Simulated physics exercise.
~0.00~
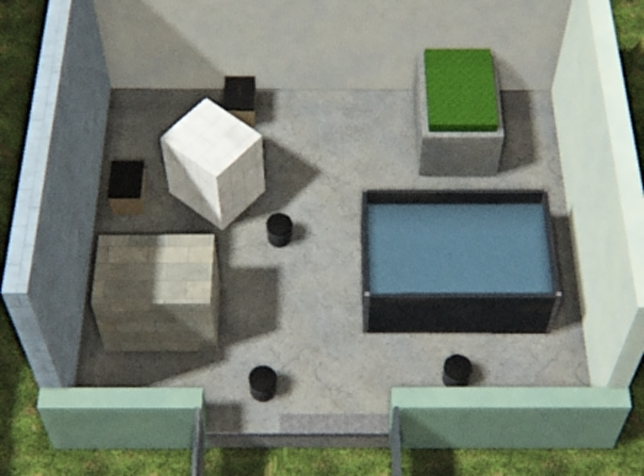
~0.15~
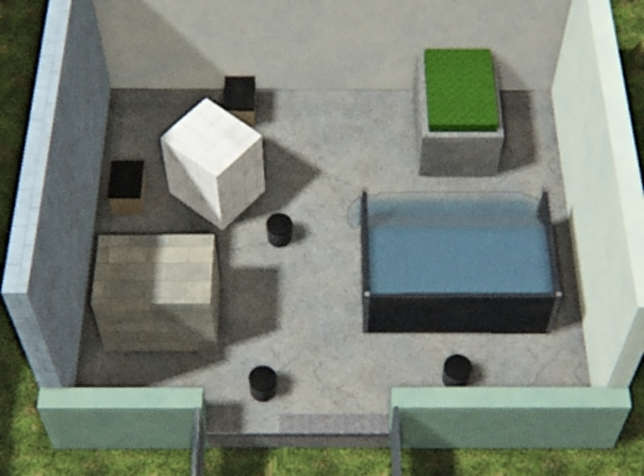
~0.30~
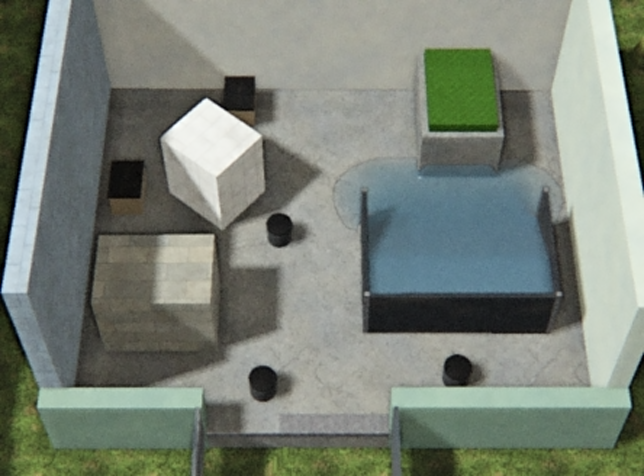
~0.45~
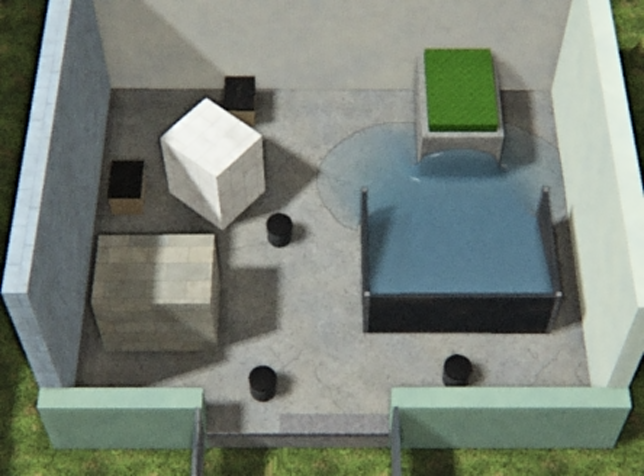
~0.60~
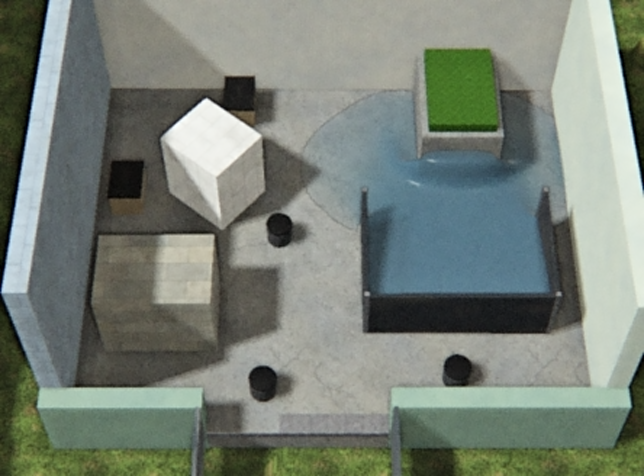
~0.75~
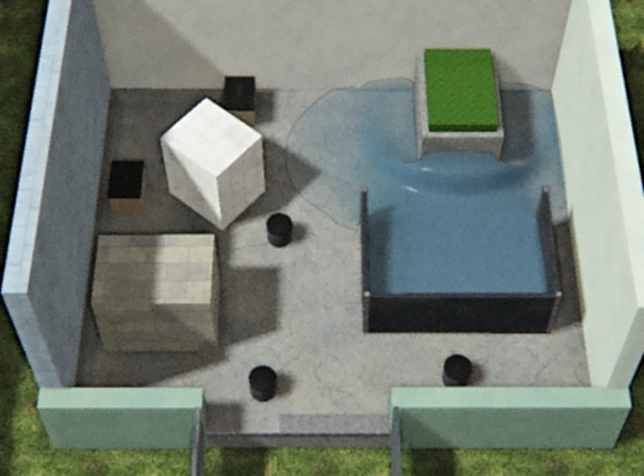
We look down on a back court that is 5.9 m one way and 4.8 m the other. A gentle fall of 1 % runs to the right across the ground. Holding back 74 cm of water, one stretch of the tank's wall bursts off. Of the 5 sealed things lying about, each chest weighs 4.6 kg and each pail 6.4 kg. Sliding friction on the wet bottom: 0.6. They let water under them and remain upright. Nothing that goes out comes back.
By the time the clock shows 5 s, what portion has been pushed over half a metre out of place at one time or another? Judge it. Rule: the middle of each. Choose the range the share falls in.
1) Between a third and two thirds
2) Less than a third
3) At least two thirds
The answer is 1.
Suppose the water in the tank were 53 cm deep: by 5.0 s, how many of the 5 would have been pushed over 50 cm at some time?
That would make 2 of them.
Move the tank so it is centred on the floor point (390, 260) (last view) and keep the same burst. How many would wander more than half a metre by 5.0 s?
Then the count would be 2.
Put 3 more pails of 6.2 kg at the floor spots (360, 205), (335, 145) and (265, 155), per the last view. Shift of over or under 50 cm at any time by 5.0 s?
Check, in order - exceeded, exceeded, exceeded.
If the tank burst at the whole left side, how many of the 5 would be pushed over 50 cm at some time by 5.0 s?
The count would be 4.
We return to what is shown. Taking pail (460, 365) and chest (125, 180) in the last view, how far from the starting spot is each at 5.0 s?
Object 1: 10 cm. Object 2: 250 cm.
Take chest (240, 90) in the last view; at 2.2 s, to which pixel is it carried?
(129, 129) or thereabouts.
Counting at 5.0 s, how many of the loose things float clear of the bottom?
Of them, 2.
After 1.1 s 0 of 5 are over 50 cm from their spots; 0 afloat.
After 2.2 s 1 of 5 are over 50 cm from their spots; 0 afloat.
After 3.5 s 2 of 5 are over 50 cm from their spots; 2 afloat.
After 5.0 s 2 of 5 are over 50 cm from their spots, and 2 have been at some point; 2 afloat.
